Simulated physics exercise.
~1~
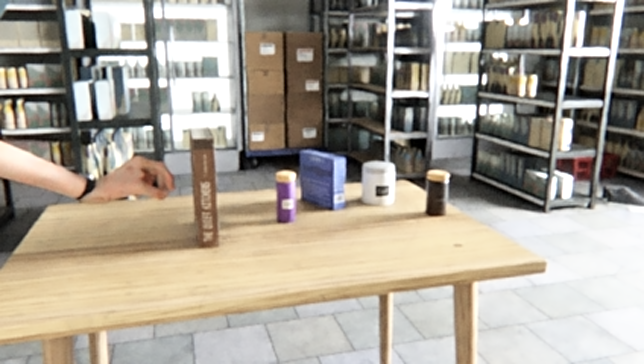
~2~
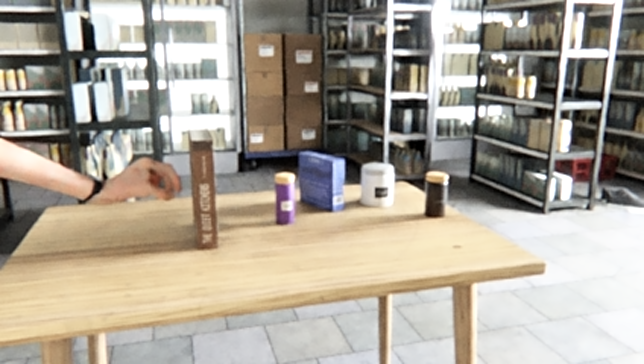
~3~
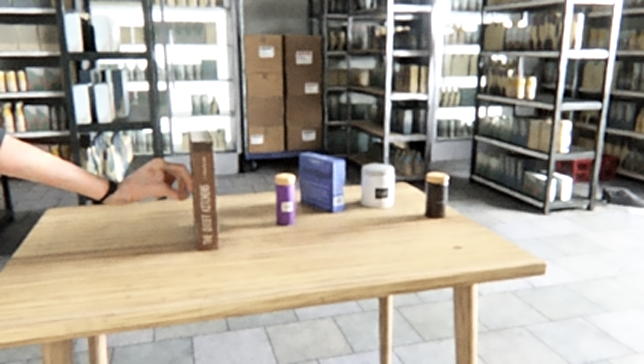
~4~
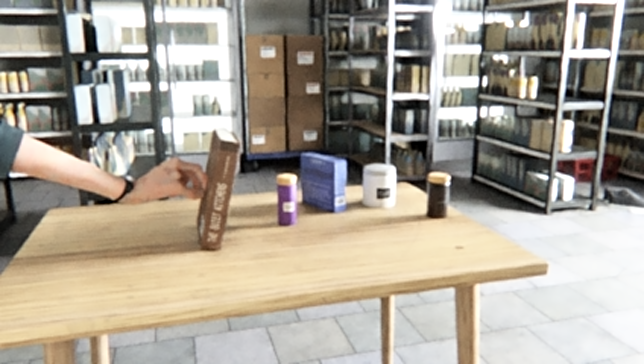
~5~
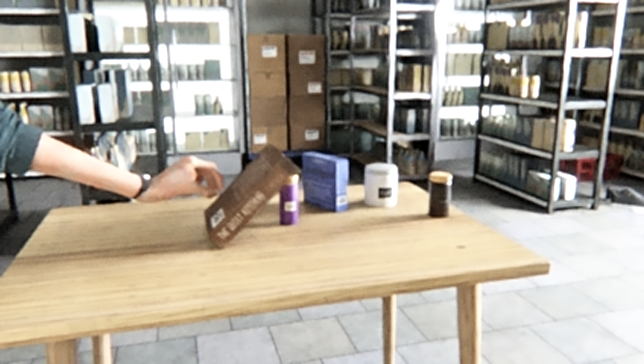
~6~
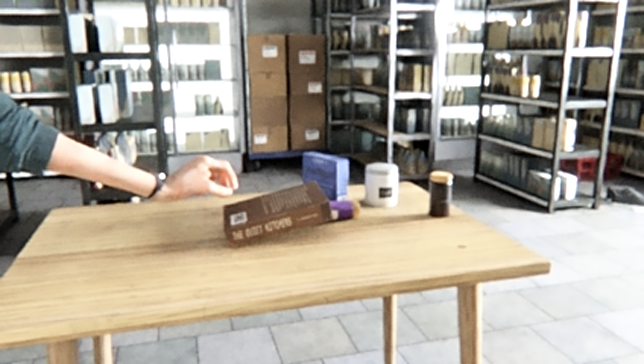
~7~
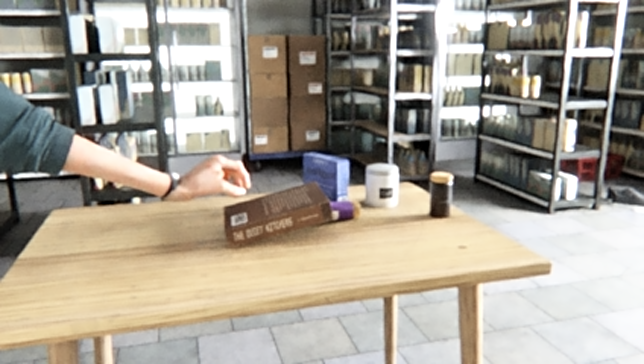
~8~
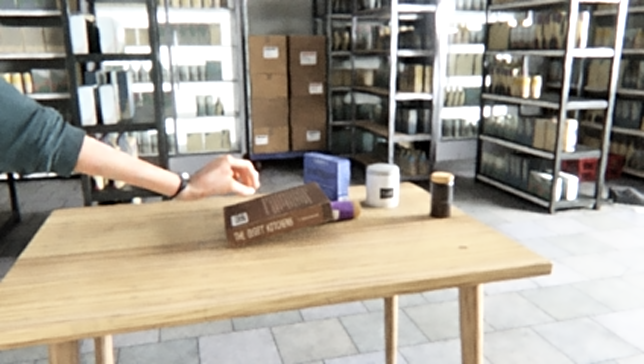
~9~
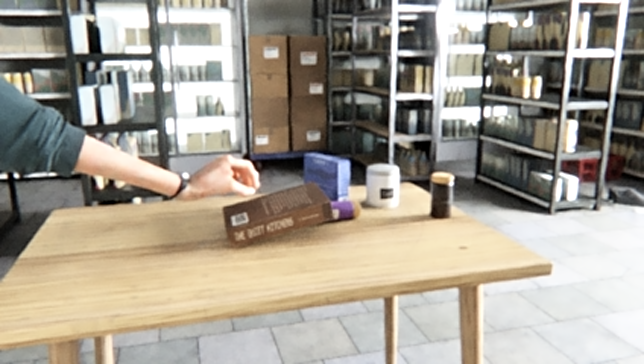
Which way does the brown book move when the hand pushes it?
The brown book moves to the right, away from the hand, as it tips over.
